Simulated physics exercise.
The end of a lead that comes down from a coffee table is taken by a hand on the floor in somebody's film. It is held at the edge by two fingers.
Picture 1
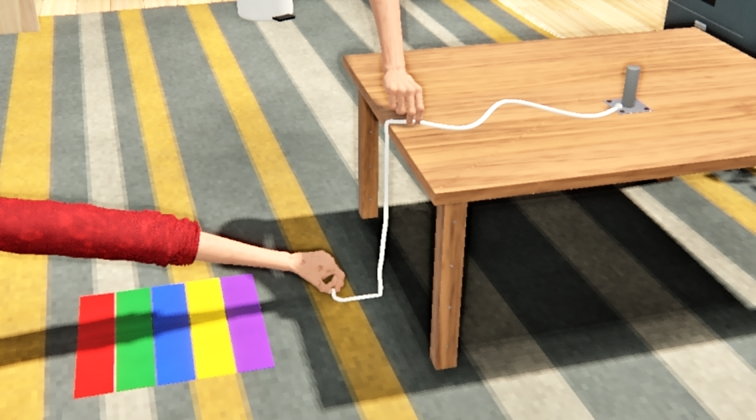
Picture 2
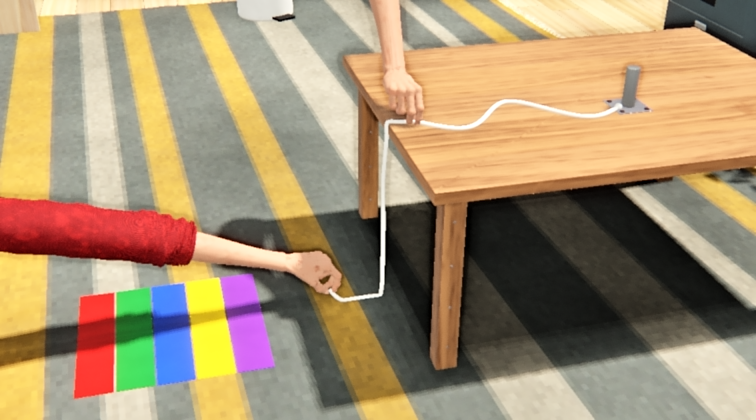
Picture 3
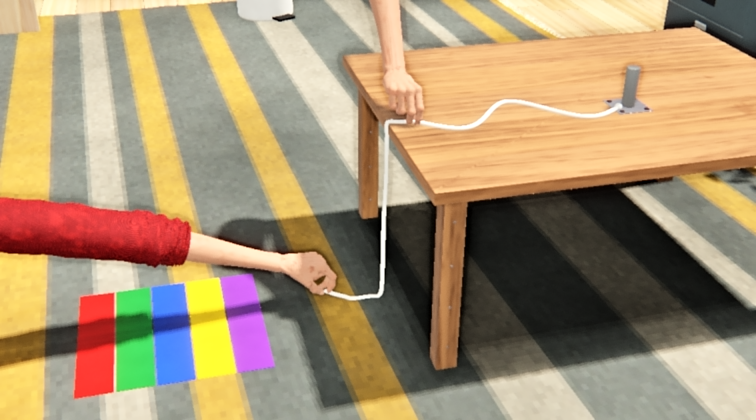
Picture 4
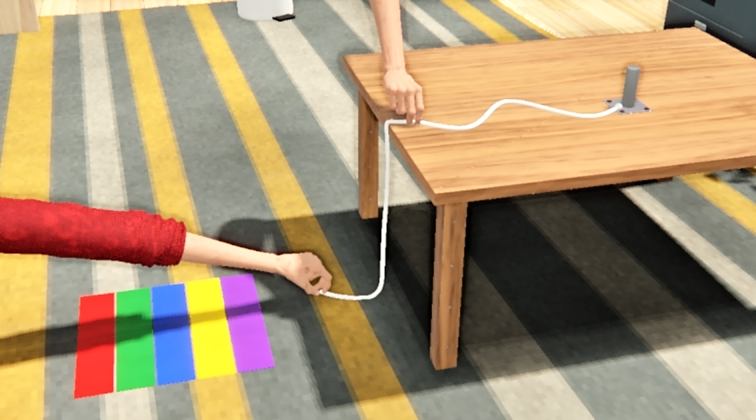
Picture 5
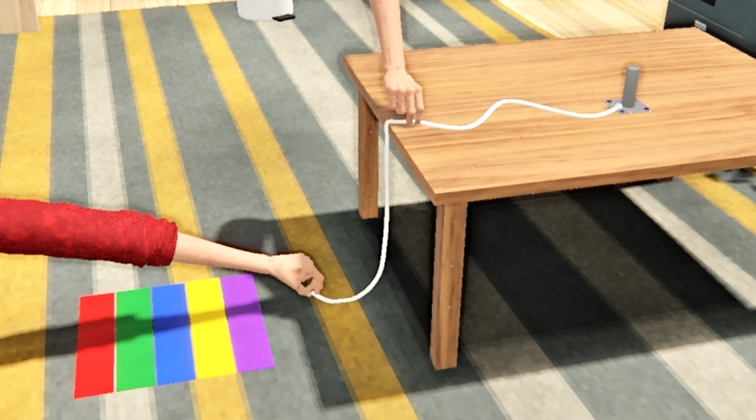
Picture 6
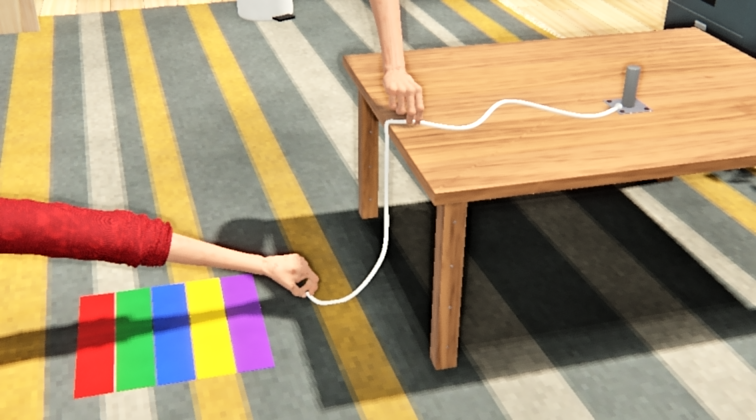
On a grey carpet with yellow and pale stripes, a wooden coffee table stands at the right, seen from above by a still camera. A white lead runs from a grey fitting across the tabletop, under one hand's fingers at the edge, and down to another, red-sleeved hand beside five coloured strips. That lower hand draws the lead's end slightly left, and the hanging part bends into a rounder curve.
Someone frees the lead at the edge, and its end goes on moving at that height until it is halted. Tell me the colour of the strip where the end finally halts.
It halts over green.
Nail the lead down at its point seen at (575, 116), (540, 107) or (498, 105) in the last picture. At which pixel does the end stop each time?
(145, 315), (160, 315) and (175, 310).
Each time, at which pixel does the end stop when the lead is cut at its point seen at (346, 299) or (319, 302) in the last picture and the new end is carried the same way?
Try 1: (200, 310); try 2: (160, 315).
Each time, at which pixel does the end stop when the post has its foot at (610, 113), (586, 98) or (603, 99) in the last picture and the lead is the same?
First close to (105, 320), next close to (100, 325), last close to (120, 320).
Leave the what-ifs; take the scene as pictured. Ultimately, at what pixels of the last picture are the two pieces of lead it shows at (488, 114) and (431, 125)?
First: (453, 118). Second: (377, 133).
A little later, end near (218, 306); over yellow.
Next, end near (168, 313); over blue.
When it is tight, end near (137, 317); over green. The end stops over the green strip.
